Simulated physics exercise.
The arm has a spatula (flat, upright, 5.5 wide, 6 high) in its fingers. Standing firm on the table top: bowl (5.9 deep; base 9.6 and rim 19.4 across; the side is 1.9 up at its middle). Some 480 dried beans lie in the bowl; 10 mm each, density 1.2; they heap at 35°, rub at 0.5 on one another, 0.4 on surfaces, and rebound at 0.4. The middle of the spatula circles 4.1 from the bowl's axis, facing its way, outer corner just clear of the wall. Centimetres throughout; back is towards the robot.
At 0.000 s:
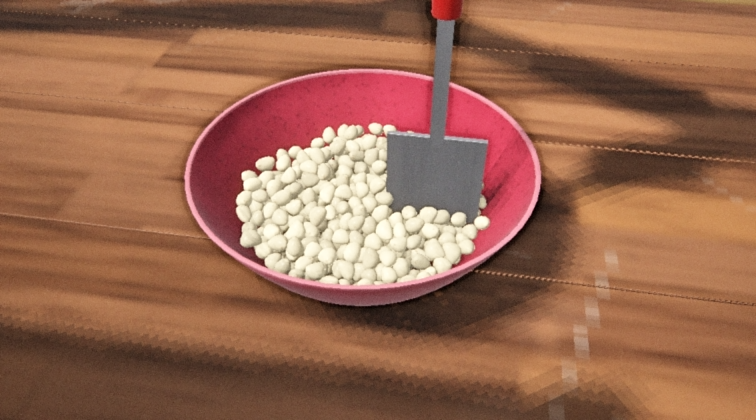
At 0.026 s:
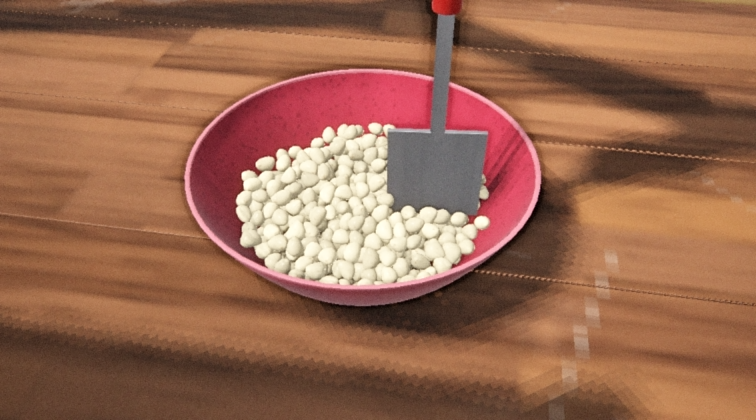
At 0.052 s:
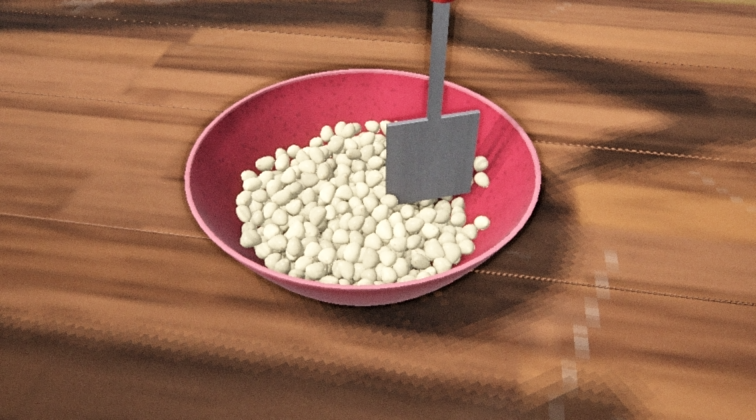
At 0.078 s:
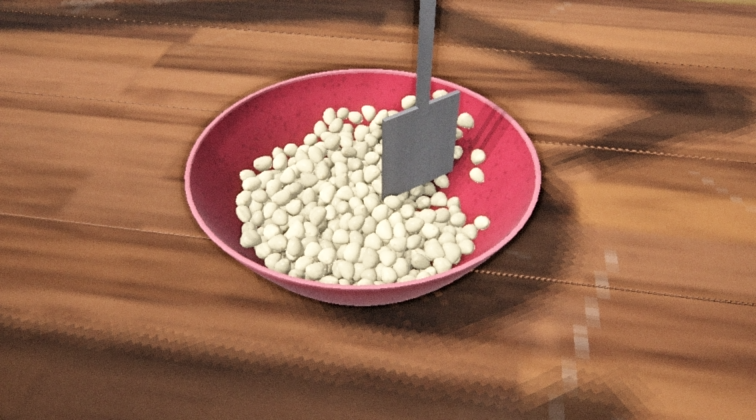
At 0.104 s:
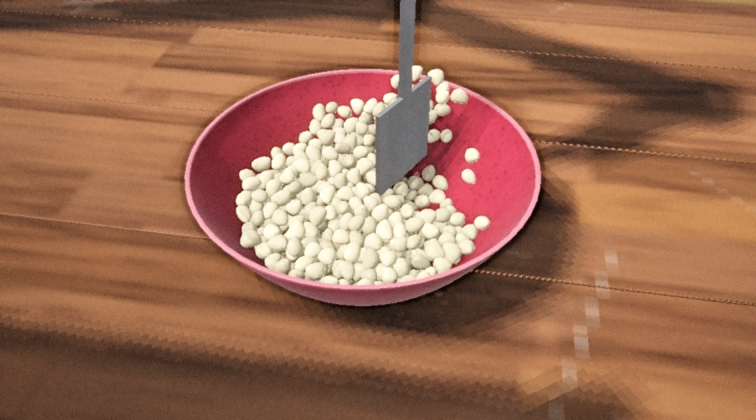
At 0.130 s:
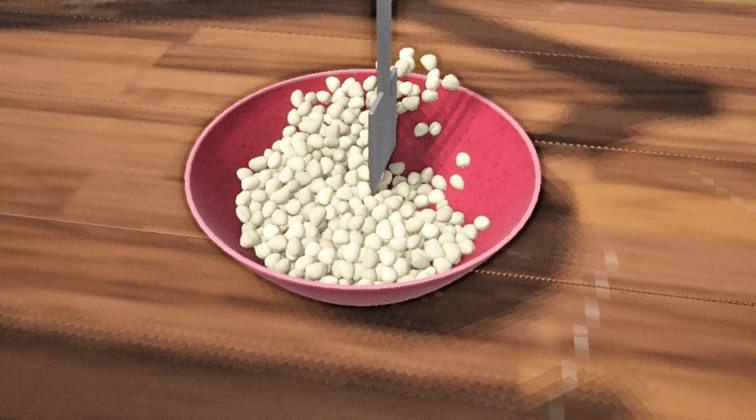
On a brown wooden table top with dark shadows across it, seen from above at an angle by a still camera, sits a wide bowl. The bowl is pinkish red and holds a heap of cream-coloured beans, with a flat grey spatula upright in its right side, its red handle partly in view. The spatula sweeps leftward and towards the far side, turning edge-on as it pushes beans up along the back rim.
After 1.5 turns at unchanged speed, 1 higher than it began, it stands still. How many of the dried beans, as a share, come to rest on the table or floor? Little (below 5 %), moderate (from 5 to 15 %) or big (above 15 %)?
A big share, above 15 %, ends on the table or floor.
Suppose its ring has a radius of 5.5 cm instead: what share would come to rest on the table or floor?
It would be near 0 per cent.
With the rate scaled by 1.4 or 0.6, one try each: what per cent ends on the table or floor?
About 40 and 5 per cent.
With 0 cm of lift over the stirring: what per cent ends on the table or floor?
Some 30 per cent.
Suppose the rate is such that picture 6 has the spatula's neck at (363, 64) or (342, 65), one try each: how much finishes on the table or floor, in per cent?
Some 30 and 40 per cent.
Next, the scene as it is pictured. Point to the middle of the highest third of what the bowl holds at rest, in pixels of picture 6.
Near (311, 186).
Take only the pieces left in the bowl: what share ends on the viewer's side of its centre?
Roughly 50 per cent.
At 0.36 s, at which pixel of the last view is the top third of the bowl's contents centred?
Near (354, 249).
By 0.36 s, 260° round, highest piece 9 above the table; 422 in the bowl, 33 on the table or floor, 26 in flight or on the tool.
By 0.60 s, 77° round, highest piece 7 above the table; 379 in the bowl, 96 on the table or floor, 6 in flight or on the tool.
By 0.91 s, 180° round, highest piece 5 above the table; 363 in the bowl, 118 on the table or floor.
By 1.61 s, 180° round, highest piece 5 above the table; 363 in the bowl, 118 on the table or floor.
Final count, 363 in the bowl, 118 on the table or floor. That is 25 % on the table or floor.
